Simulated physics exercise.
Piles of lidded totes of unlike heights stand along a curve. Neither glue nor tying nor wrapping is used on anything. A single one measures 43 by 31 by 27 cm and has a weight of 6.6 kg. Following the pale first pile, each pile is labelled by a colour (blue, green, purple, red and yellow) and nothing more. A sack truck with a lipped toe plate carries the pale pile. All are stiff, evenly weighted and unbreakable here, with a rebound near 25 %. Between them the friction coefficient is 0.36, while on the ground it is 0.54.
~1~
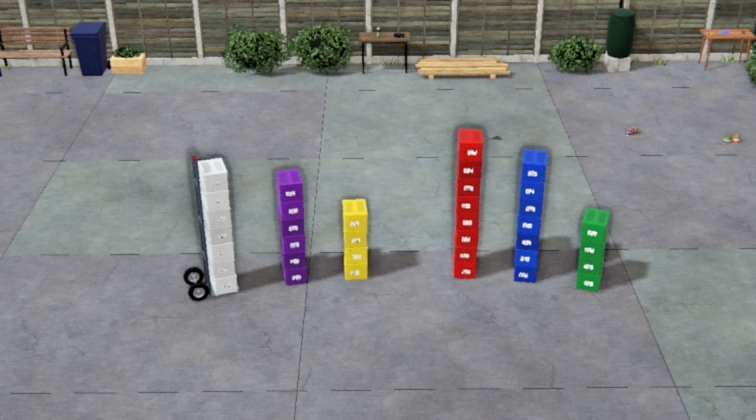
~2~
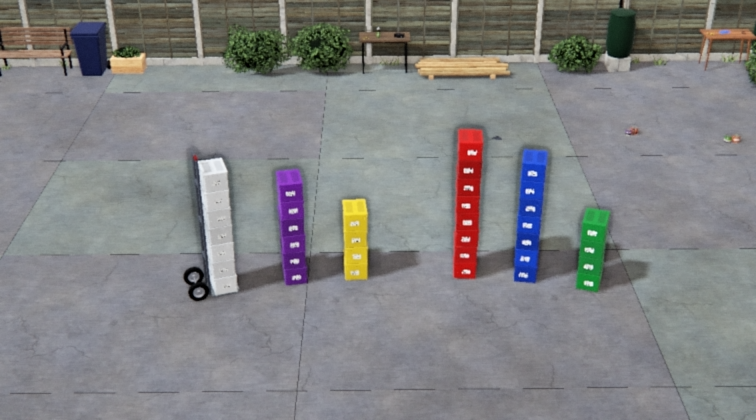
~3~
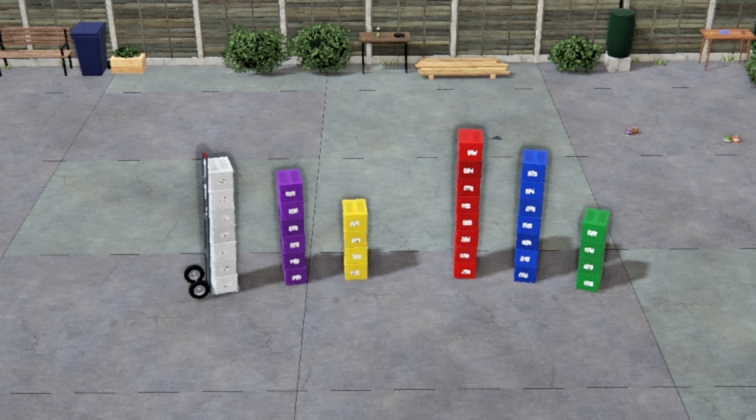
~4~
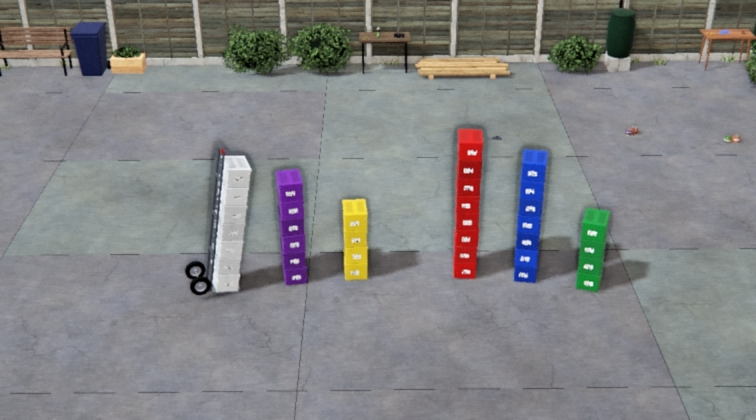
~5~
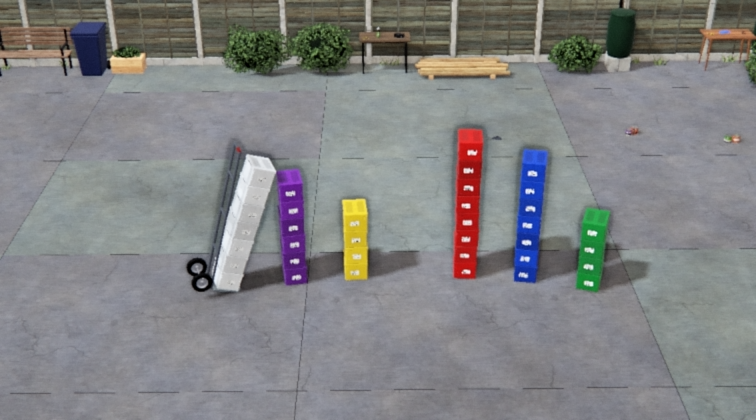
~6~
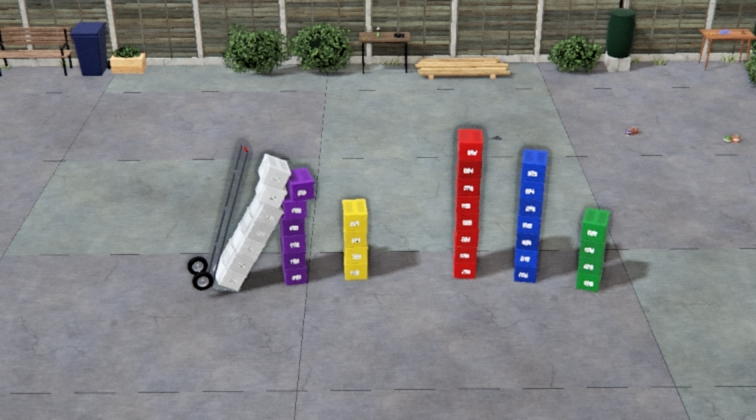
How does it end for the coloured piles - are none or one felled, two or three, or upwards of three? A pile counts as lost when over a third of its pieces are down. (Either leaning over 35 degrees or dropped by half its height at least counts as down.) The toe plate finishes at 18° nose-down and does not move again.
It ends with two or three felled.
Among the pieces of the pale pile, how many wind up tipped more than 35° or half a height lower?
The answer is 7 of the pale ones.
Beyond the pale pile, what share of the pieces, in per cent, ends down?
About 30% of them.
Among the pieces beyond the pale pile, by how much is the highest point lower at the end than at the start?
About 0 cm lower.
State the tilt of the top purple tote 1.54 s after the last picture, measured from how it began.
Measured against how it began, the tilt is near 110 degrees.
Then, 0.24 s later than the last frame, 7 of the pale pile down; none of the 29 other totes down, 5 disturbed; top purple tote tilted 12°.
Then, 0.60 s later than the last frame, 7 of the pale pile down; 5 of the 29 other totes down; top purple tote tilted 23°, 20 cm lower; top yellow tote tilted 5°.
Then, 0.96 s later than the last frame, 7 of the pale pile down; 8 of the 29 other totes down; top yellow tote tilted 36°, 22 cm lower; top purple tote tilted 29°, 46 cm lower.
Then, 1.54 s later than the last frame, 7 of the pale pile down; 8 of the 29 other totes down; top purple tote on its side; top yellow tote on its side.
When it is over, 7 of the pale pile down; 8 of the 29 other totes down; top purple tote upside down; top yellow tote on its side. Wrecked, purple and yellow. In pixels of the last frame, middles, top purple tote near (441, 231), top yellow tote near (448, 264).
